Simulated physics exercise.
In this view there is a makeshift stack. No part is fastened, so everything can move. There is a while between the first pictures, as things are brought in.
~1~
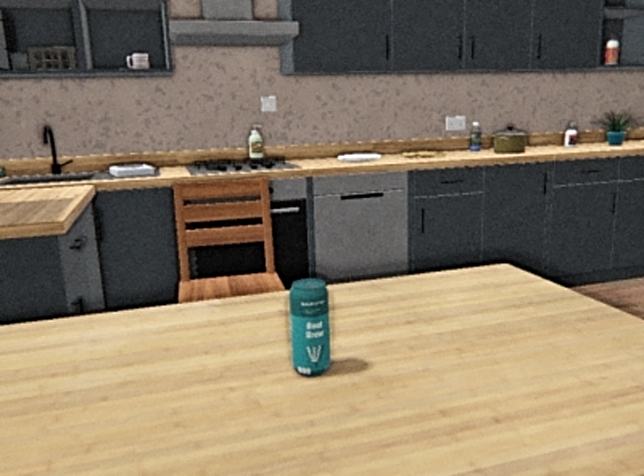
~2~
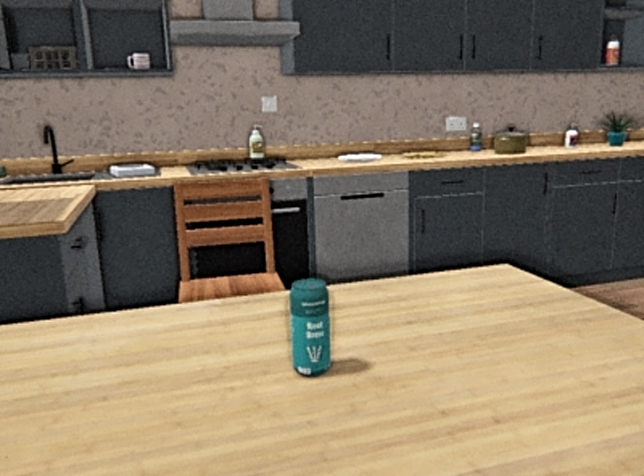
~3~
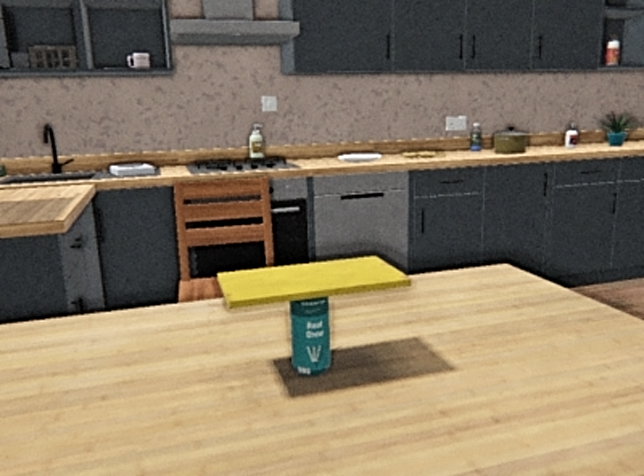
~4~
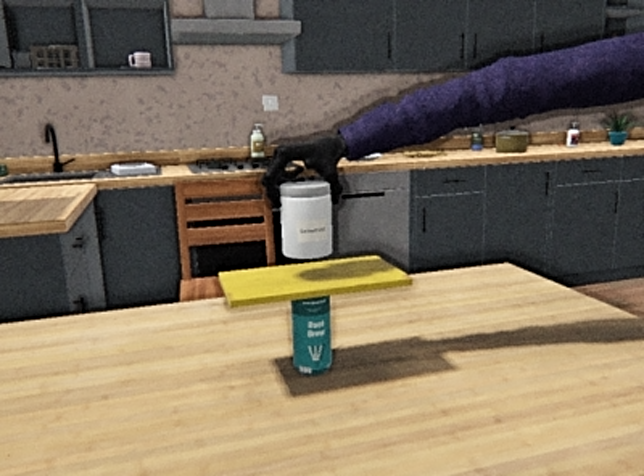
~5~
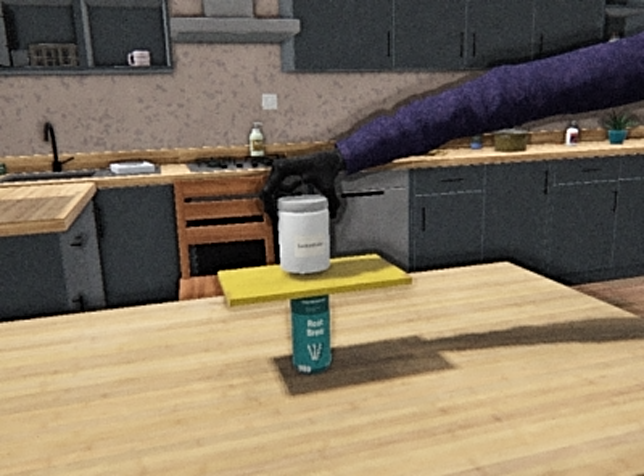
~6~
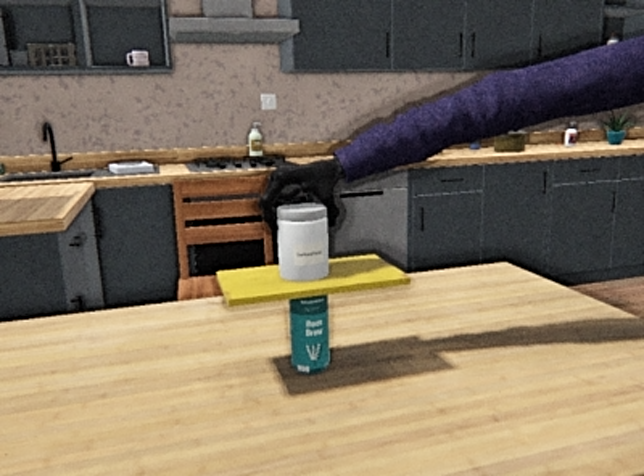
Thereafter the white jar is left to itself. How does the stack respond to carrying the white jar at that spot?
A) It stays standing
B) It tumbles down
Option A: It stays standing.
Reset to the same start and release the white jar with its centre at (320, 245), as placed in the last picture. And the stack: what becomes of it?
After that, it remains intact.
Then, 0.30 s on from there, no change.
Then, 0.70 s on from there, white jar resting near (303, 242).
In the end, all 3 unmoved. At the end, from the last picture's camera, white jar near (303, 242). The stack keeps its balance.
